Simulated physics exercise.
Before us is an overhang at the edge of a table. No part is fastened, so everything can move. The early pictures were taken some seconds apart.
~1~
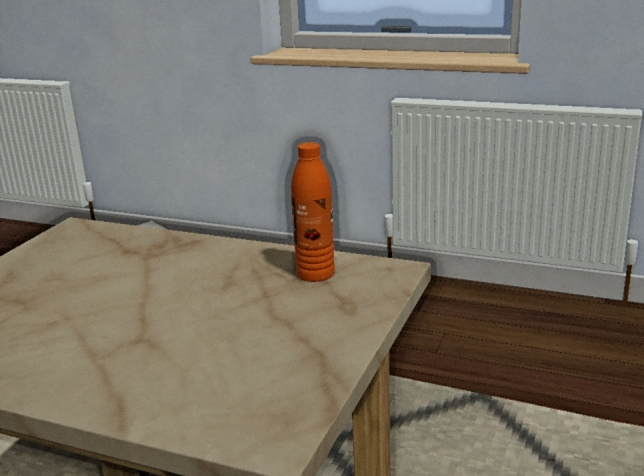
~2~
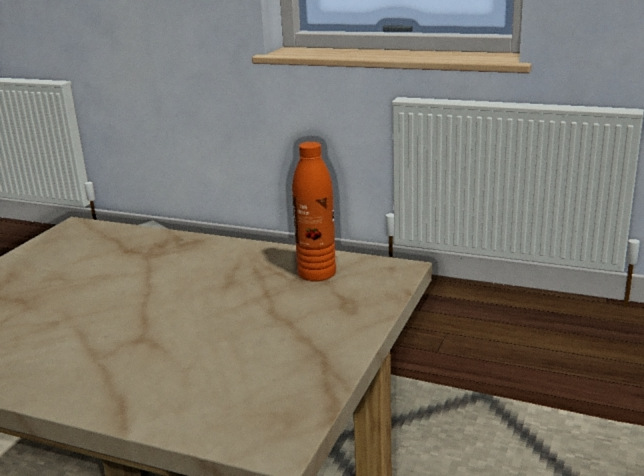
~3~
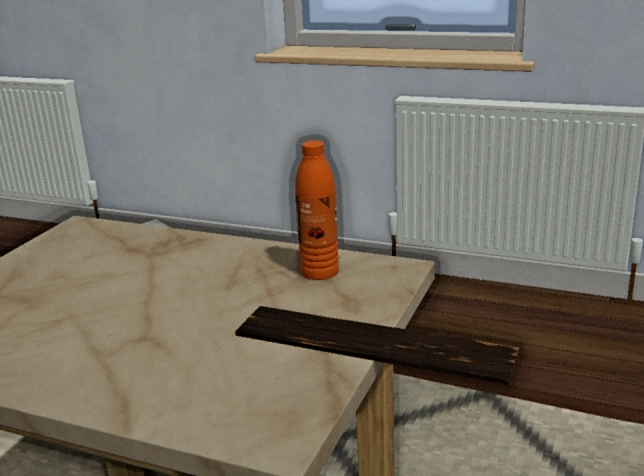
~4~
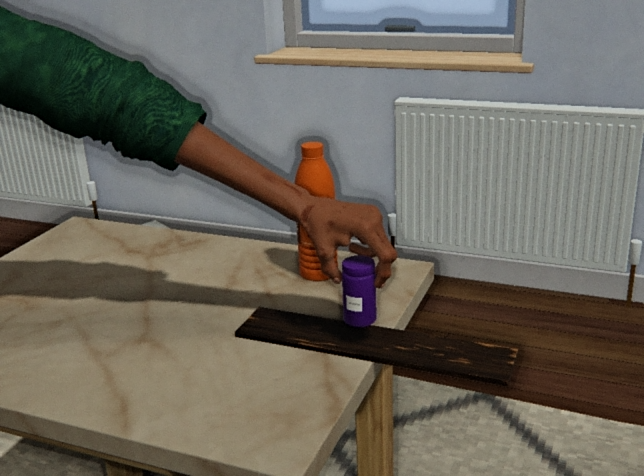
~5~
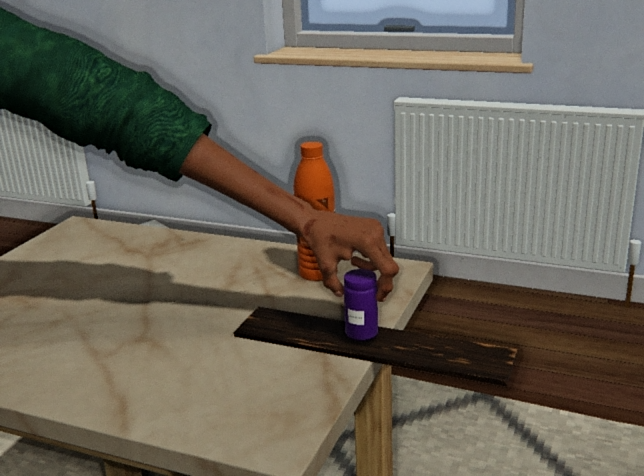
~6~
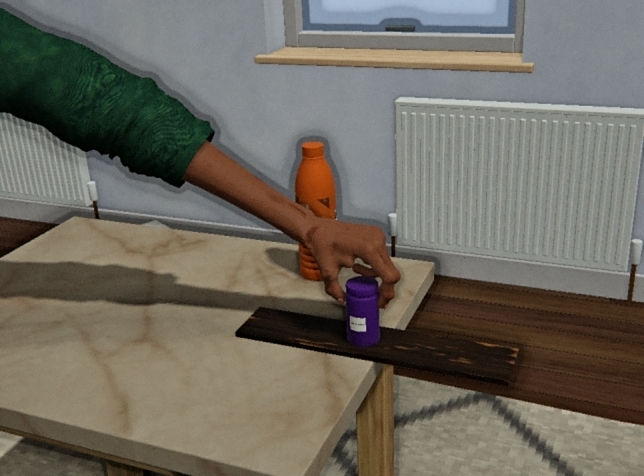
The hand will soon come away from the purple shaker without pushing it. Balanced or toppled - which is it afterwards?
Balanced.
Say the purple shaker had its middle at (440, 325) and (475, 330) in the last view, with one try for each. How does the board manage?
The first time it drops; the second time it drops.
Then, 0.30 s after the last picture, nothing has stirred.
Then, 0.70 s after the last picture, purple shaker resting near (363, 311).
At rest, all 3 in place. Seen from the same camera at the end, purple shaker near (363, 311). The board keeps its balance.
